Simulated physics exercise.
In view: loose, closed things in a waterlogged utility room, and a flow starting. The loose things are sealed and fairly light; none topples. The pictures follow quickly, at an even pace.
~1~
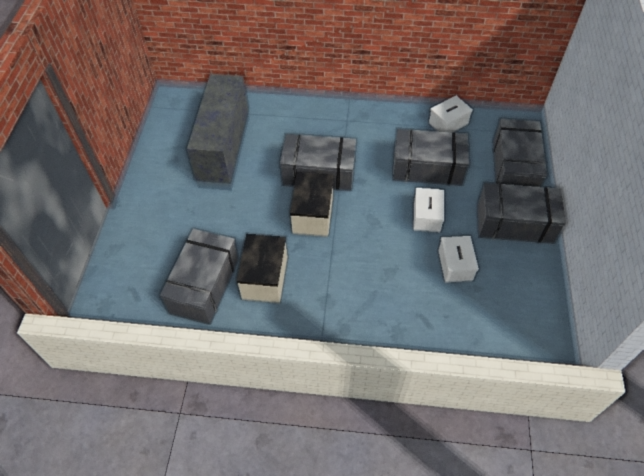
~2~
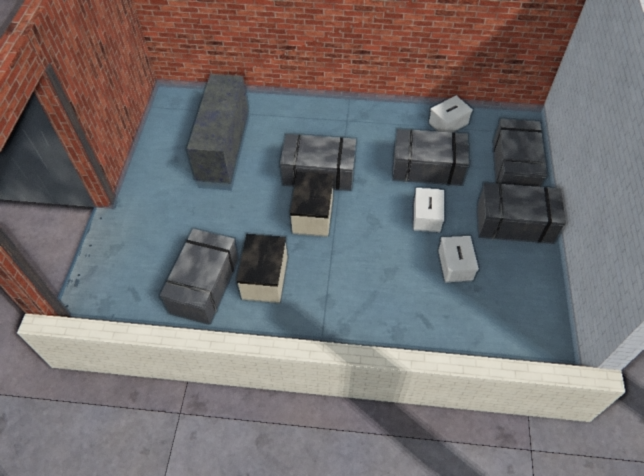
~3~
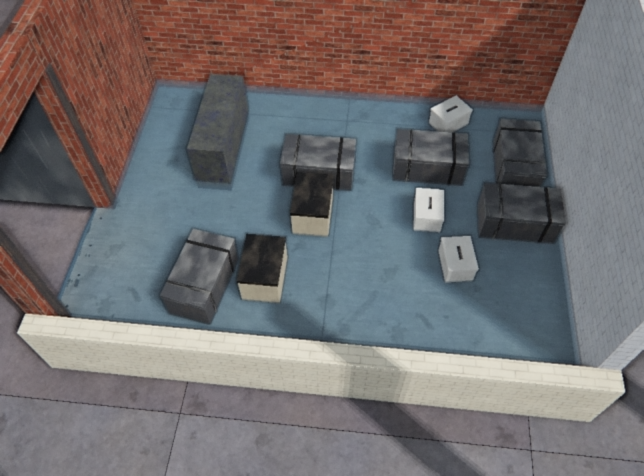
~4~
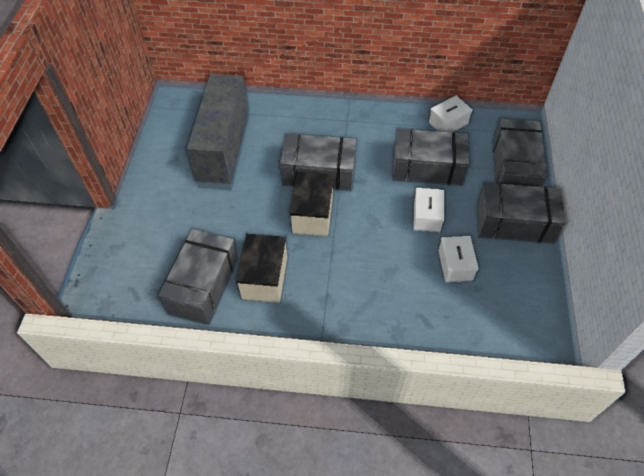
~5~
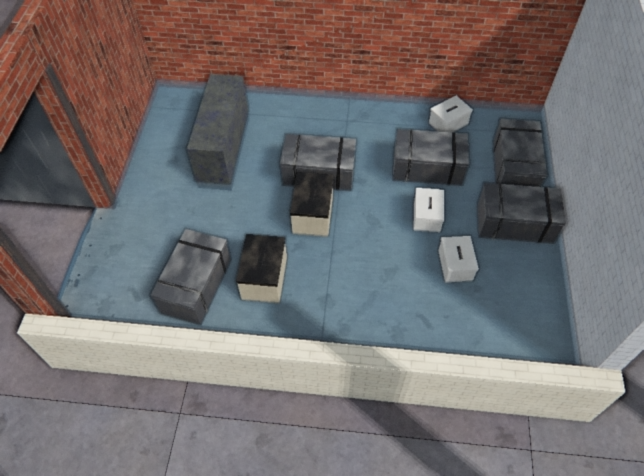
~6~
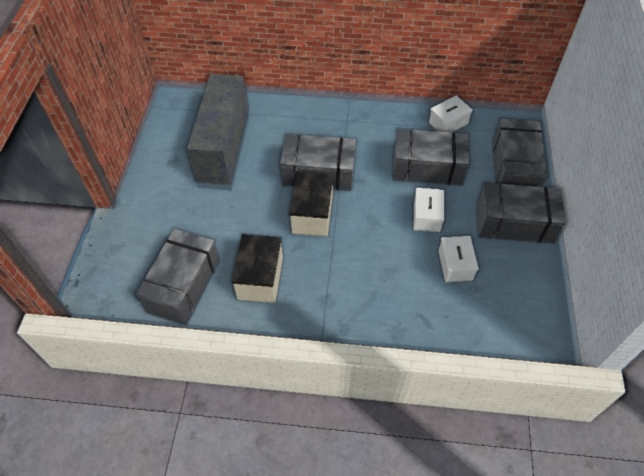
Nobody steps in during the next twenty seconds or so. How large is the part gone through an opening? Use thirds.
That comes to between one and two thirds.
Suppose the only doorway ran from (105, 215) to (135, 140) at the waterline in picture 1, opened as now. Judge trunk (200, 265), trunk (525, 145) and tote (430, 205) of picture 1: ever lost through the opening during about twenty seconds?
In turn: Gone, no, kept in.
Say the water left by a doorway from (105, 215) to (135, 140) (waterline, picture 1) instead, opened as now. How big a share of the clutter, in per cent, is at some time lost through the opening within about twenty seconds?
Near 40 in a hundred.
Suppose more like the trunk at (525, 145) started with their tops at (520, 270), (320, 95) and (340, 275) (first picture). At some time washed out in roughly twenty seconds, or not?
As listed: Still in, inside, carried outside.
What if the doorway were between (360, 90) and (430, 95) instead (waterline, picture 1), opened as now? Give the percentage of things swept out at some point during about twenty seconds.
I make it 60 per cent.
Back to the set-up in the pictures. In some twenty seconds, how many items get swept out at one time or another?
I count 4.
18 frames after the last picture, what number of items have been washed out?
That makes 2.
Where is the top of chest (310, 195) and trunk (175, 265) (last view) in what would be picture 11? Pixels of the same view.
Around (278, 206) and (94, 272).
A moment on, 0 of 10 are out; 10 afloat.
Next, 2 of 10 are out; 8 afloat.
Later, 4 of 10 are out; 6 afloat.
In the end, 4 of 10 are out; 6 afloat.
